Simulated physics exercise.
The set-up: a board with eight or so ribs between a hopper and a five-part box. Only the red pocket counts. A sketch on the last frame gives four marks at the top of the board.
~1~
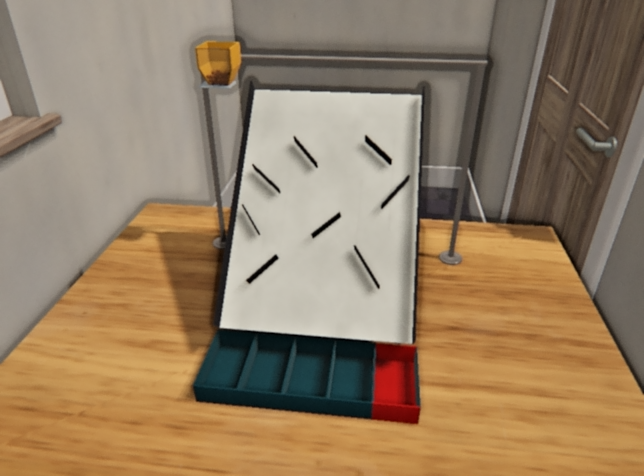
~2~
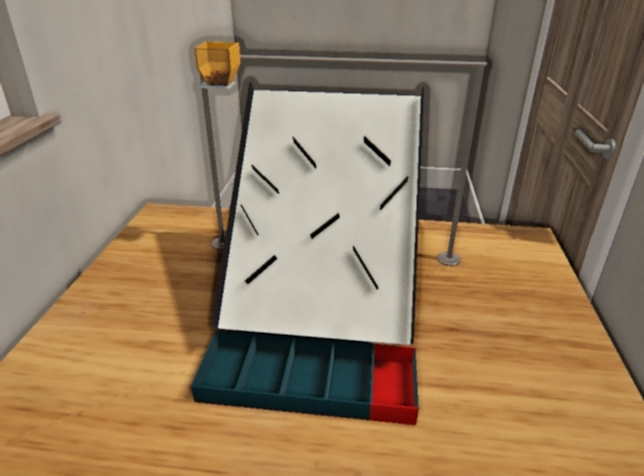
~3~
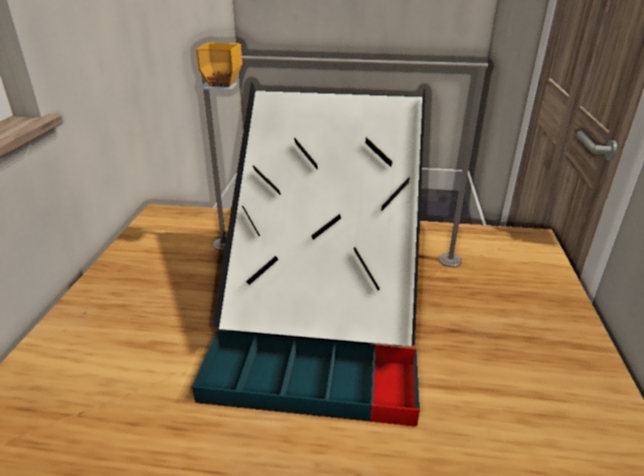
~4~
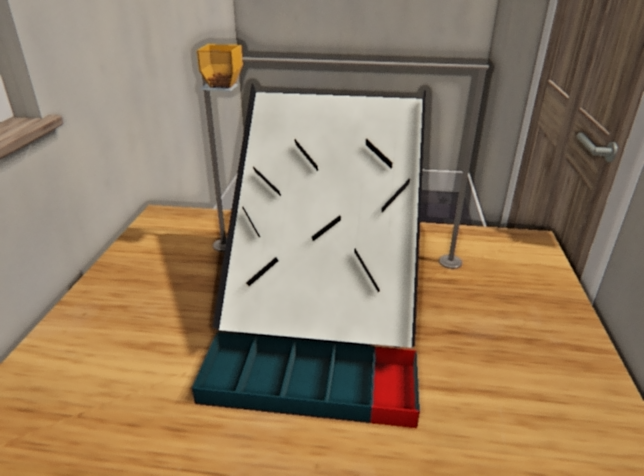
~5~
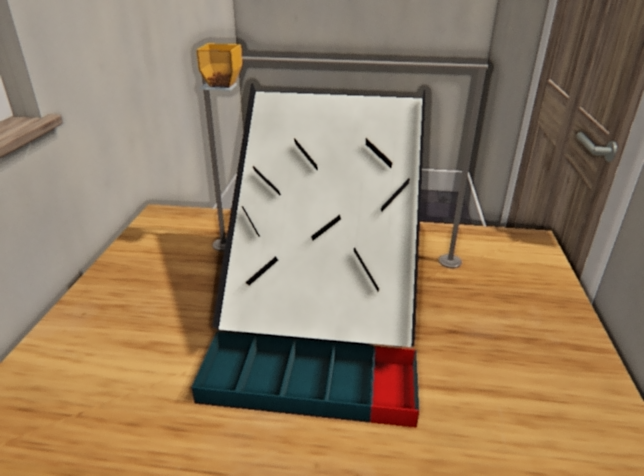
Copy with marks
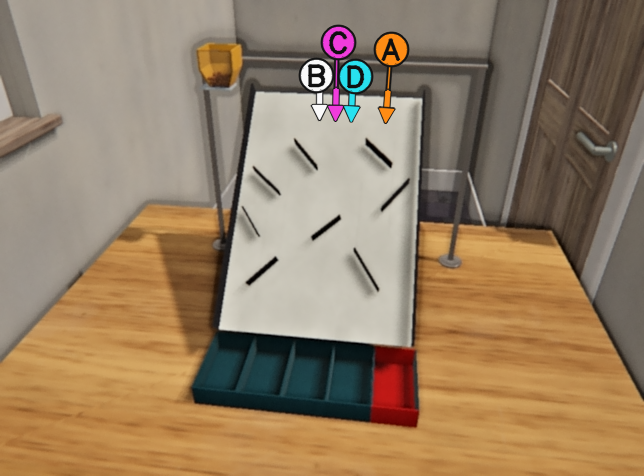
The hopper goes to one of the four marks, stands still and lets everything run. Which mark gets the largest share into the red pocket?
A.
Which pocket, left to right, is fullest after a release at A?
It is the fifth one.
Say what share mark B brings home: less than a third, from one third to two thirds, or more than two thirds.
It is less than a third.
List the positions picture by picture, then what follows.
The first picture shows hopper at (221, 76), cereal balls, door shut.
The second picture shows ribs (293, 137) to (315, 163), (364, 136) to (391, 161), (251, 165) to (277, 189).
The third picture shows ribs (382, 207) to (409, 177), (242, 205) to (257, 232), (311, 236) to (340, 214).
The fourth picture shows ribs (246, 283) to (276, 257), (355, 248) to (379, 290).
The fifth picture shows red pocket at (394, 415), number 5 of 5 from the left.
On the marked copy, mark A meets the board at (386, 117); mark B meets the board at (319, 114); mark C meets the board at (335, 115); mark D meets the board at (351, 115).
If A is chosen, about half in the red pocket, about a quarter in other pockets, about a third outside the box.
If B is chosen, about a quarter in the red pocket, about half in other pockets, about a third outside the box.
If C is chosen, about a quarter in the red pocket, about half in other pockets, about a quarter outside the box.
If D is chosen, about a quarter in the red pocket, about half in other pockets, about a quarter outside the box.
